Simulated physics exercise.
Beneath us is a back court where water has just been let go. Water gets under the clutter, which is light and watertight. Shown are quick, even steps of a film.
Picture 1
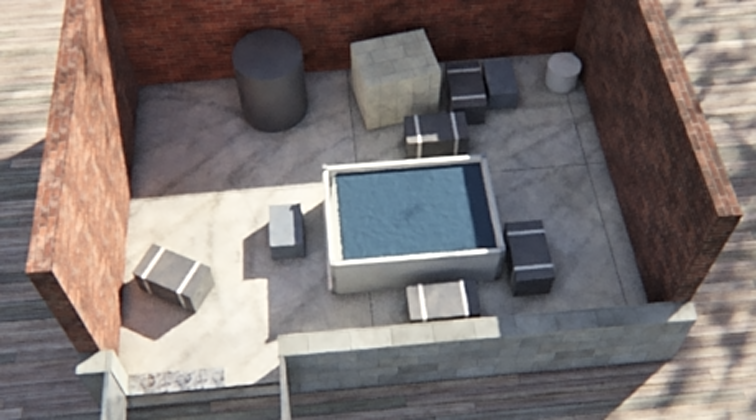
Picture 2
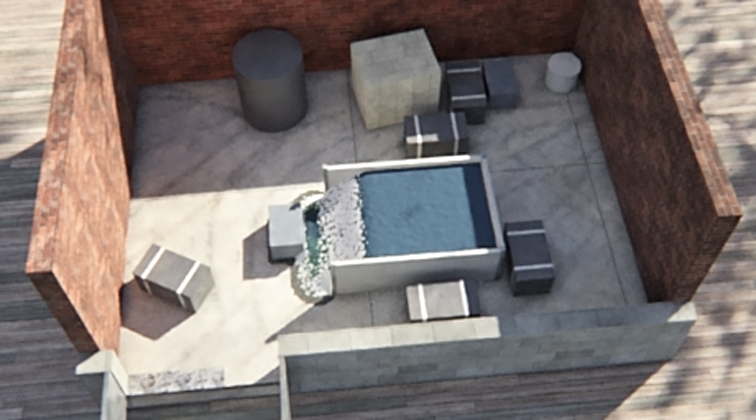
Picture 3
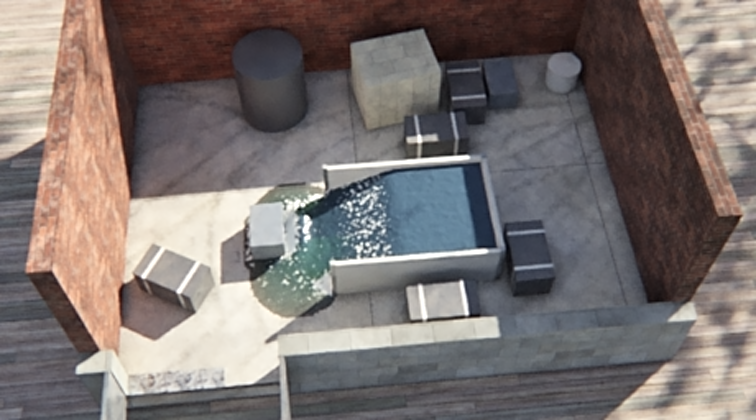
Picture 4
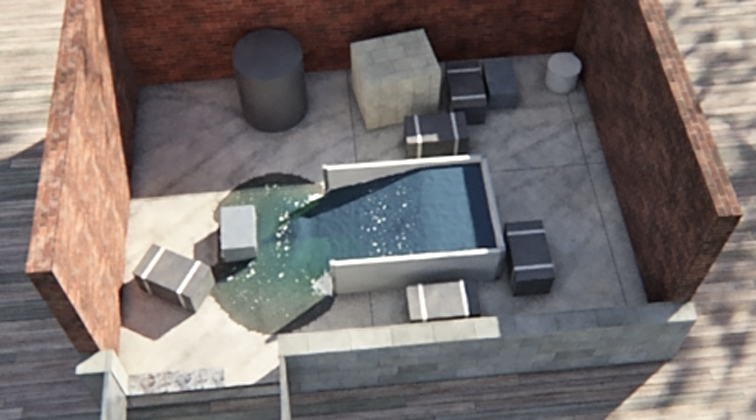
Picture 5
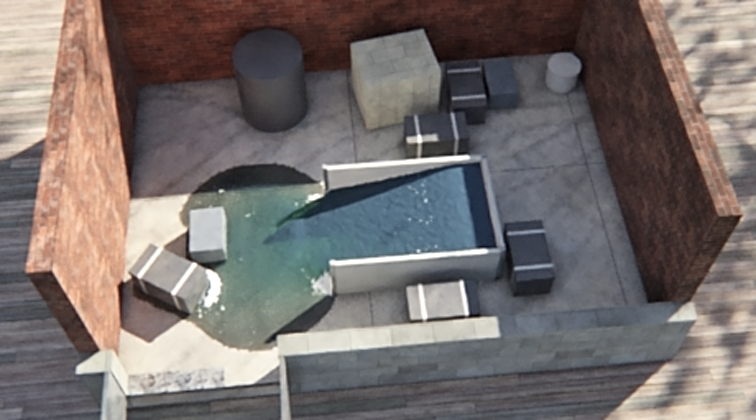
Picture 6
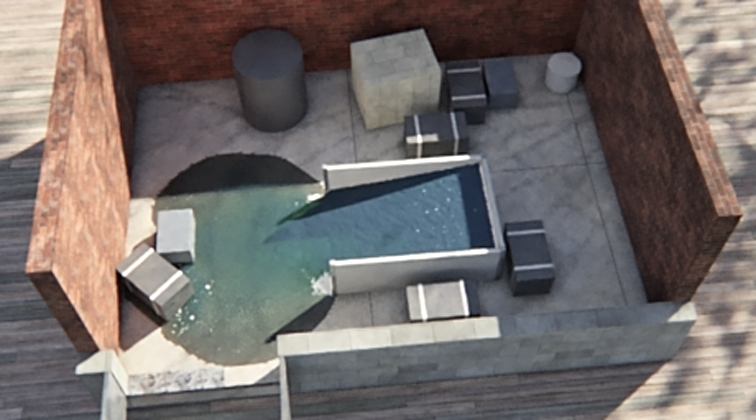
Water bursts from the left end of a pale rectangular tank in a brick-walled court, seen from high above by a still camera. A small grey crate stands left of the tank, a dark strapped trunk farther left, with a dark cylinder, a pale block and more boxes around. Foaming, then greenish, the water spreads leftward, sliding the crate left before the trunk shifts slightly.
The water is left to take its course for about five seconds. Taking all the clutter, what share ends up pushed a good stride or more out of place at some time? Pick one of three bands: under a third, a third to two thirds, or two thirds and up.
Under a third.
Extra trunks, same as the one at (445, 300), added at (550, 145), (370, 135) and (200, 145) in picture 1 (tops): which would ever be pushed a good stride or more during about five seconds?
Going by the order given: Stays in place, stays in place, travels that far.
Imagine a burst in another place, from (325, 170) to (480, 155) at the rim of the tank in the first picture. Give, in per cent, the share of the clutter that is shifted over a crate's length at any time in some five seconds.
About 50 %.
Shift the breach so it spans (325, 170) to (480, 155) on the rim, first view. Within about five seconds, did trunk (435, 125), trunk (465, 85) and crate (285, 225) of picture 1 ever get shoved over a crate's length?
Order as asked: Sent that far; sent that far; not sent that far.
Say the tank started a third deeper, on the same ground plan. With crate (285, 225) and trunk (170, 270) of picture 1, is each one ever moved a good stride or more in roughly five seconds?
Covered that distance; covered that distance.
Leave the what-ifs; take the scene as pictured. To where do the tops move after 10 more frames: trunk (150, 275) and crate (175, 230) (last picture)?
Near pixel (136, 320) and pixel (134, 232).
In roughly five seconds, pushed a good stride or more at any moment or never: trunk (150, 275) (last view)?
That one goes the full distance.
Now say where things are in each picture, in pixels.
In the first frame, a crate at (286, 224) rests on the ground; a trunk at (171, 270) rests on the ground; 0 of 8 have shifted.
In the second frame, a crate at (286, 224) rests on the ground; a trunk at (171, 270) rests on the ground; 0 of 8 have shifted.
In the third frame, a crate at (266, 224) rests on the ground, close to its start; a trunk at (171, 270) rests on the ground; 1 of 8 have shifted.
In the fourth frame, a crate at (238, 227), on the bottom, a stride from its start; a trunk at (171, 270) rests on the ground; 1 of 8 have shifted.
In the fifth frame, a crate at (207, 229) rests on the ground, a stride from its start; a trunk at (167, 271) rests on the ground, close to its start; 1 of 8 have shifted.
In the sixth frame, a crate at (174, 231) rests on the ground, a stride from its start; a trunk at (152, 274) rests on the ground, close to its start; 2 of 8 have shifted.
A moment on, 1 of 8 are well off their spots; 1 afloat.
Next, 2 of 8 are well off their spots; 2 afloat.
Later, 2 of 8 are well off their spots; 1 afloat.
In the end, 2 of 8 are well off their spots, and 2 have been at some point; 1 afloat.
